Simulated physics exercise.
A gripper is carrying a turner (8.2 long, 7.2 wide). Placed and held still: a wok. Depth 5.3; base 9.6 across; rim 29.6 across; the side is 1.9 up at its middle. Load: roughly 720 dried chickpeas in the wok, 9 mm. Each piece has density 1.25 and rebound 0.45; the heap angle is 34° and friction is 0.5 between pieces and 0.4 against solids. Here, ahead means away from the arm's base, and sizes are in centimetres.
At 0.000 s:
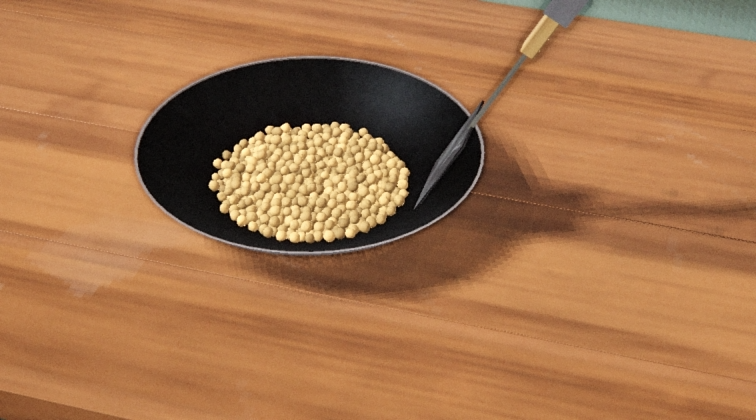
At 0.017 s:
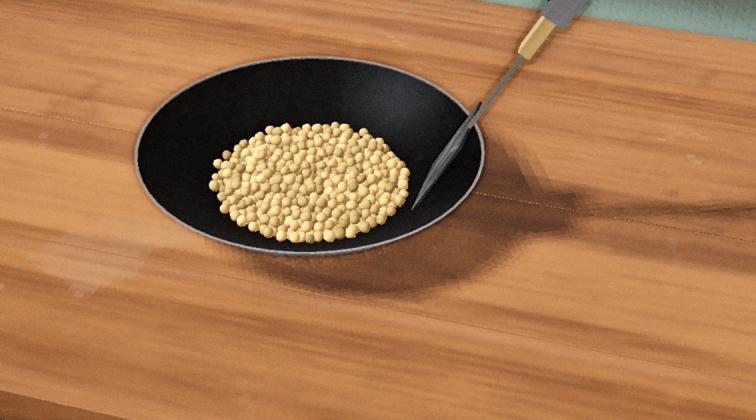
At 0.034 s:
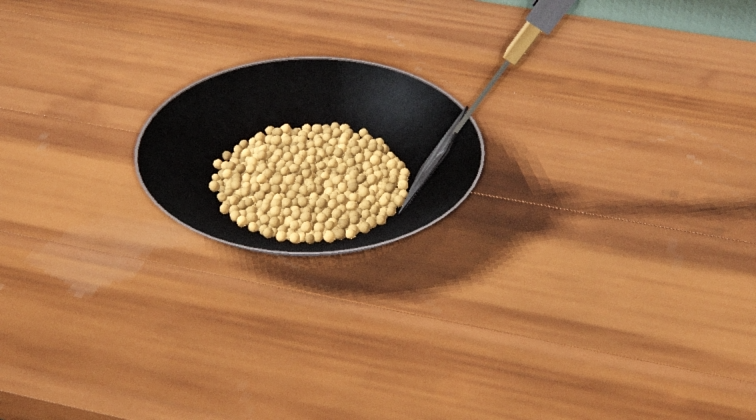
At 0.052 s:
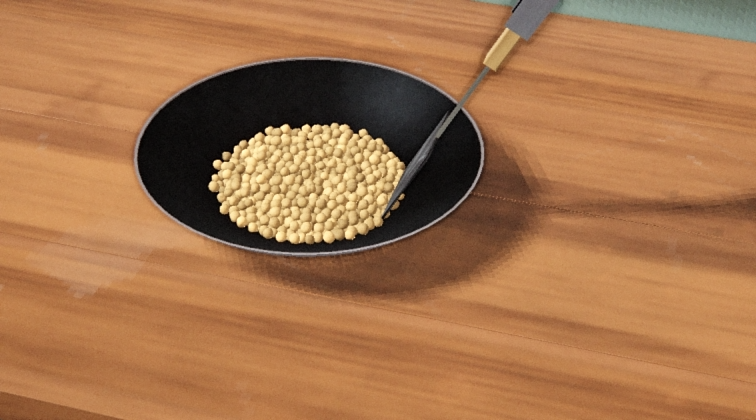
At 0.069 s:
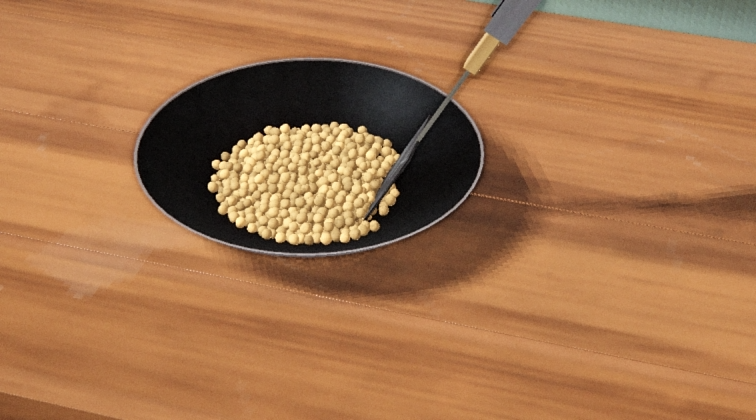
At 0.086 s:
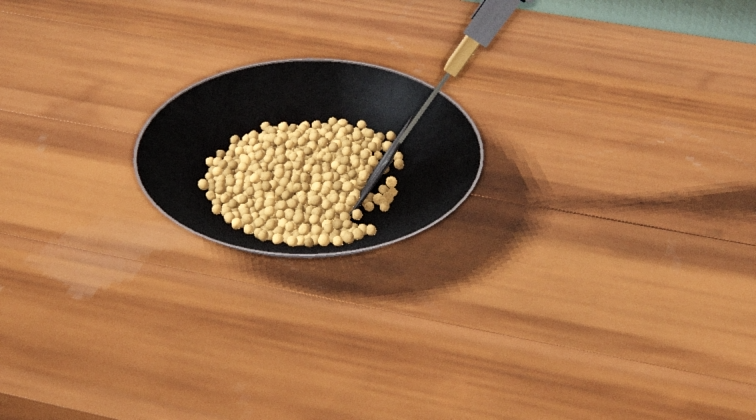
Black wok of dried chickpeas sitting still on a wooden surface as a turner slides in from the right, pushing into the pile.
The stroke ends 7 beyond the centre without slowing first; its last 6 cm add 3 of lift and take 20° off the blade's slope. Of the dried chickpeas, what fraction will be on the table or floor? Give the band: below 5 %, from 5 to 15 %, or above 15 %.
From 5 to 15 %.
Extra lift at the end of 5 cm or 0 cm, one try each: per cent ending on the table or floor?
It comes to around 10 per cent on the first try and around 10 per cent on the second.
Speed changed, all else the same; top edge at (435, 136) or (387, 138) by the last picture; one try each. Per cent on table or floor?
That comes to about 0 and about 20 percent, in that order.
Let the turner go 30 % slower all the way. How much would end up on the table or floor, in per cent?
It would be roughly 0 percent.
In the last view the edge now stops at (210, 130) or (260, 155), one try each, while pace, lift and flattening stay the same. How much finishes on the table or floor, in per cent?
About 25 and 0 per cent.
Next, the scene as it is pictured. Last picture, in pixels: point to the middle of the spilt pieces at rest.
Around (72, 147).
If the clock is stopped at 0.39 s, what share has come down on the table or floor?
About 8 per cent.
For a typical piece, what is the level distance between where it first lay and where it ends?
Around 5 cm, measured level.
By 0.13 s, sloping 62°, highest piece 5 above the table; 717 in the wok.
By 0.17 s, sloping 54°, highest piece 5 above the table; 717 in the wok.
By 0.39 s, sloping 42°, highest piece 7 above the table; 653 in the wok, 51 on the table or floor, 13 on the blade or in flight.
By 1.44 s, sloping 42°, highest piece 5 above the table; 648 in the wok, 69 on the table or floor.
Final count, 648 in the wok, 69 on the table or floor. That is 10 % on the table or floor.
